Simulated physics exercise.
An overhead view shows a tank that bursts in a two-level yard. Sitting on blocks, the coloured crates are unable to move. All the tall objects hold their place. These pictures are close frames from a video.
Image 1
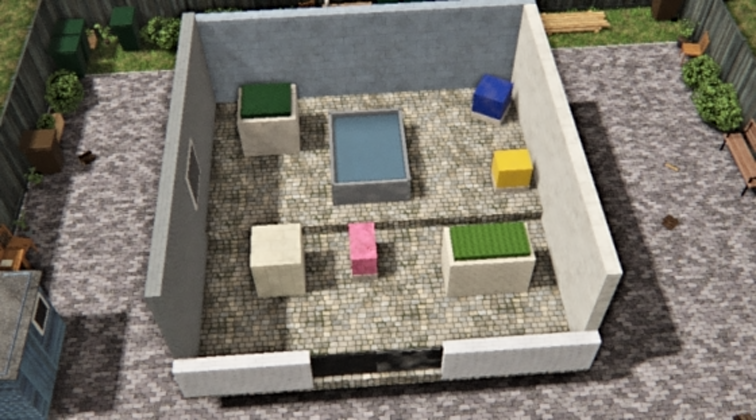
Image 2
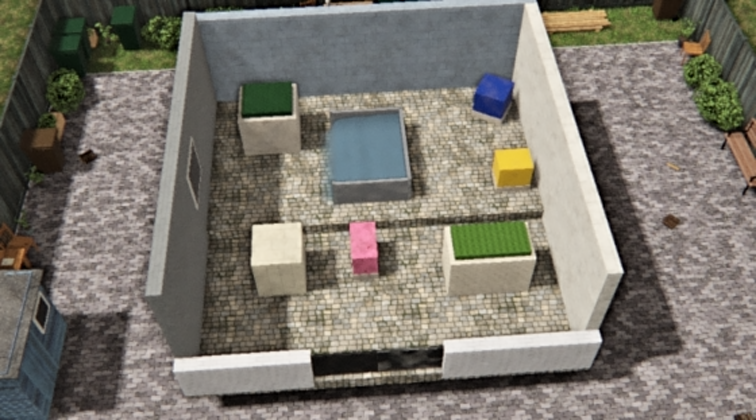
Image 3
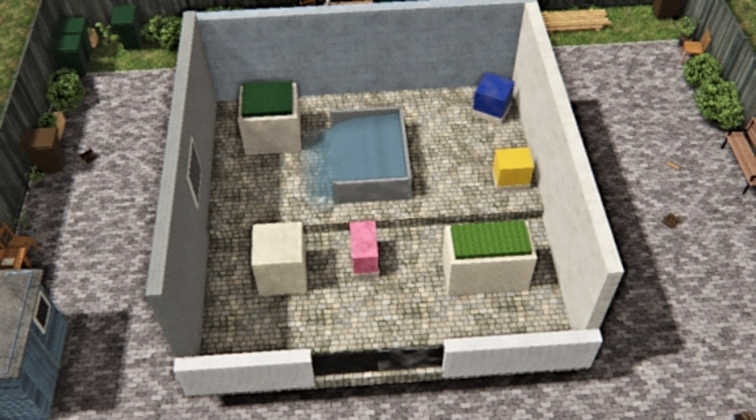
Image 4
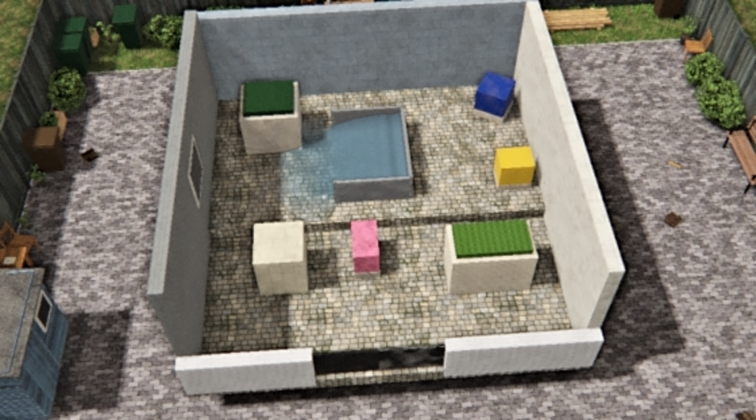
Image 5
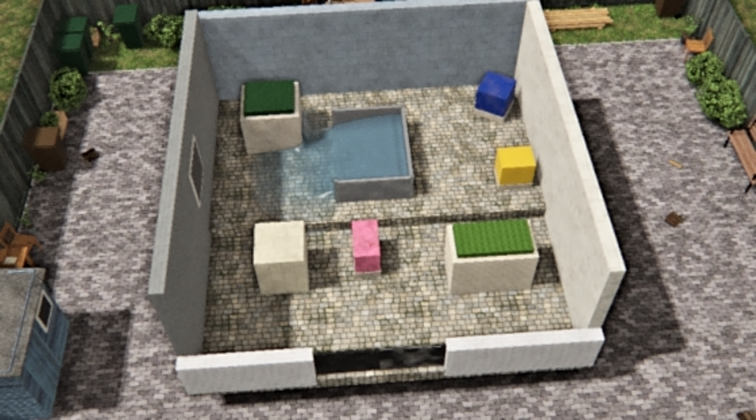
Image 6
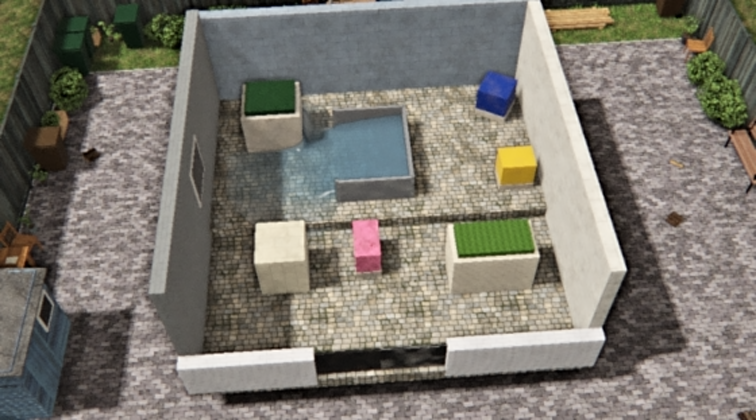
Water in a raised grey tank bursts out through its left side and spreads leftward across the stone paving of a walled yard, between pale blocks, while the blue, yellow and pink crates stay still.
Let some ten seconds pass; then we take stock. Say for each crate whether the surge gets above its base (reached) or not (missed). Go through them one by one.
Yellow crate: Missed; pink crate: Missed; blue crate: Missed.
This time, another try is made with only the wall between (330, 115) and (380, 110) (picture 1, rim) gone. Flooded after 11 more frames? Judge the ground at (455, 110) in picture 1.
I reckon it ends up drenched.
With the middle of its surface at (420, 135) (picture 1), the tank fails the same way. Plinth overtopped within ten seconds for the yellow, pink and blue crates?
Taking them in turn, the yellow one is left untouched, the pink one is left untouched and the blue one is left untouched.
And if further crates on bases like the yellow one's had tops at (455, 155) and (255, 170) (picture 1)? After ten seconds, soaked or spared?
One after the other: Stays untouched, is flooded.
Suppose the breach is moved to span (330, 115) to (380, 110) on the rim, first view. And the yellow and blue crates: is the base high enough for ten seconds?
Well, the yellow crate gets reached, and the blue crate gets reached as well.
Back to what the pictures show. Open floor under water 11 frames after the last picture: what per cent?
Close to 30 in a hundred, I think.
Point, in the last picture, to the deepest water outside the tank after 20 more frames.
Roughly at pixel (202, 374).
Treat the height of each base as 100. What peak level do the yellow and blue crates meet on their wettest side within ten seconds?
Roughly 40 per cent for the first, 70 per cent for the second.
A moment on, water covers 20 % of the floor; the yellow crate not reached, the pink crate not reached, the blue crate not reached.
Next, water covers 30 % of the floor; the yellow crate not reached, the pink crate not reached, the blue crate not reached.
Then, water covers 45 % of the floor; the yellow crate not reached, the pink crate not reached, the blue crate water round its plinth.
Later, water covers 75 % of the floor; the yellow crate water round its plinth, the pink crate water round its plinth, the blue crate water round its plinth.
In the end, water covers 90 % of the floor; the yellow crate stayed above the water, the pink crate stayed above the water, the blue crate stayed above the water.
